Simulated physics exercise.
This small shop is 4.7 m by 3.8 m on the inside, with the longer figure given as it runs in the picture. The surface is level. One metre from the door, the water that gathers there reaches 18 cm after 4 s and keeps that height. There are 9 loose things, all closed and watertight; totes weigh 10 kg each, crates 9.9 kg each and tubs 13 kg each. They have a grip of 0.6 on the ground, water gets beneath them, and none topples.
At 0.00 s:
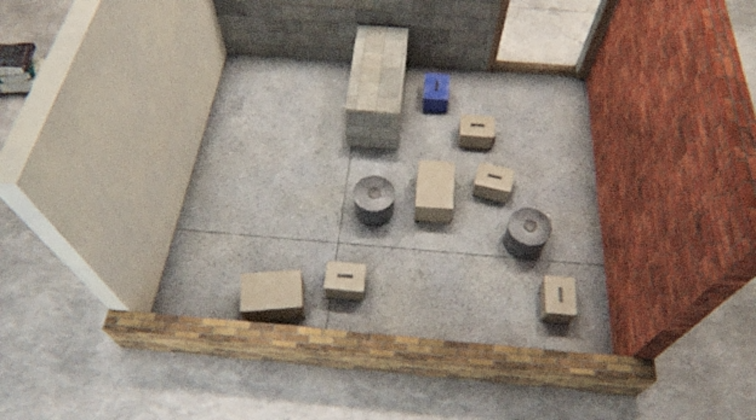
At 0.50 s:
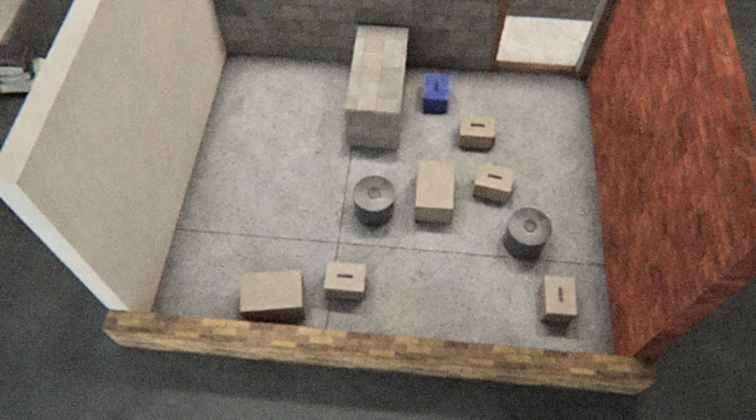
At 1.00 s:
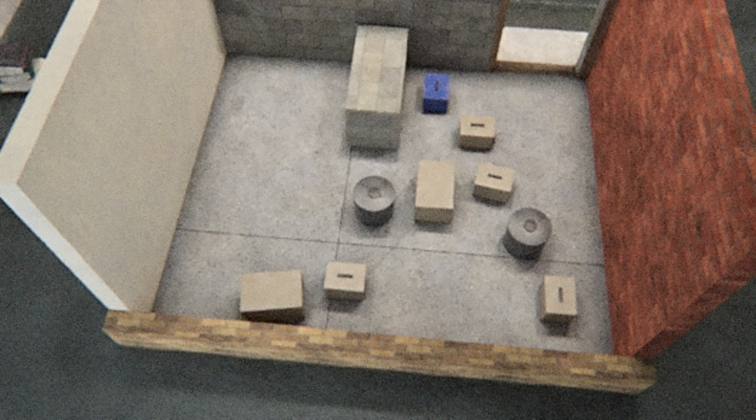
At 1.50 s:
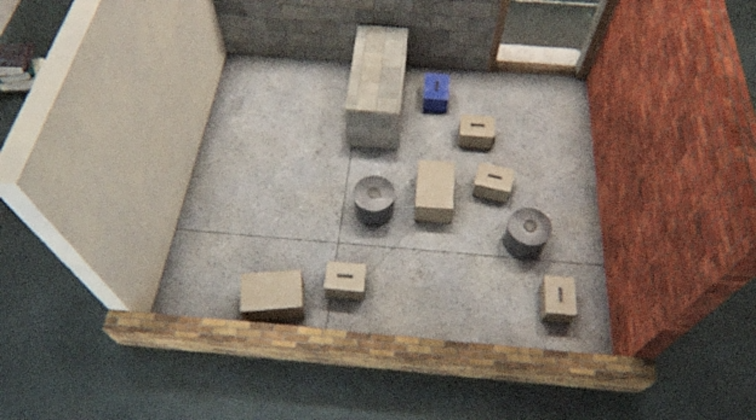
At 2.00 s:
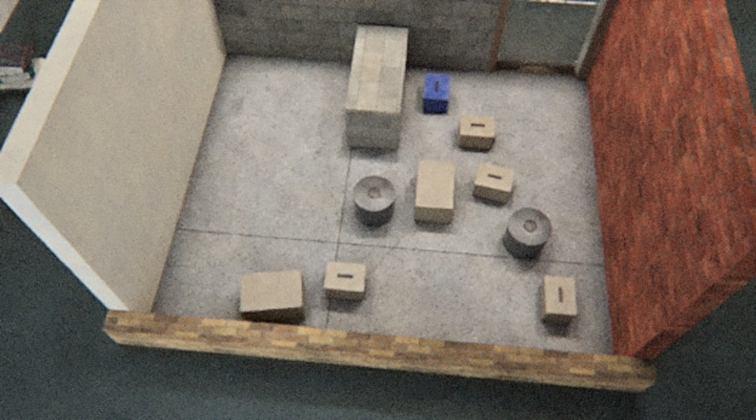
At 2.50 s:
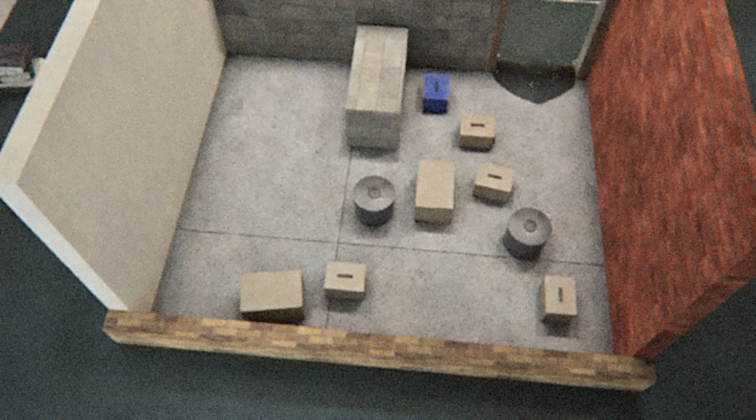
In a small walled room, dark water spreads in at the doorway while the boxes stay still.
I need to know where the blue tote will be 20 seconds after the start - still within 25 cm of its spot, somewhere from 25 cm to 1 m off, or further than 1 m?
Still within 25 cm.
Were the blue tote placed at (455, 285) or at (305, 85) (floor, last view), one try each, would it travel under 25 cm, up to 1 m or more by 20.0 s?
In turn: It travels far; it travels far.
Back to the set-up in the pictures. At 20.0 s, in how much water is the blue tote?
Roughly 8 cm at that moment.
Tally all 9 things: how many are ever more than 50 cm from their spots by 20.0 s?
Count: 8.
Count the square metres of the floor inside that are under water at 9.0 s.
Wet area: Approx. 13 m2.
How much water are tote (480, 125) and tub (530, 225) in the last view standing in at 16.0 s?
Depth approx. 6 cm / 9 cm.
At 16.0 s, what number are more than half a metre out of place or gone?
The count is 7.
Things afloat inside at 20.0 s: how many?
The number is 7.
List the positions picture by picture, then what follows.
The blue tote at (437, 86), on the bottom; water covers 0.0 m2; 0 of 9 have shifted, in the first picture.
The blue tote at (437, 86) rests on the ground; water covers 0.0 m2; 0 of 9 have shifted, in the second picture.
The blue tote at (437, 86) rests on the ground; 0.0 m2 under water; 0 of 9 have shifted, in the third picture.
The blue tote at (437, 86), on the bottom; water covers 0.0 m2; 0 of 9 have shifted, in the fourth picture.
The blue tote at (437, 86), on the bottom; 0.0 m2 under water; 0 of 9 have shifted, in the fifth picture.
The blue tote at (437, 86), on the bottom; water covers 0.3 m2; 0 of 9 have shifted, in the sixth picture.
After 4.0 s the blue tote is near (437, 86), 0.0 m from its start, aground; 0 afloat.
After 9.0 s the blue tote is near (437, 86), 0.0 m from its start, aground; 1 afloat.
After 16.0 s the blue tote is near (437, 86), 0.0 m from its start, aground; 5 afloat.
After 20.0 s the blue tote is near (437, 86), 0.0 m from its start, aground; 7 afloat.
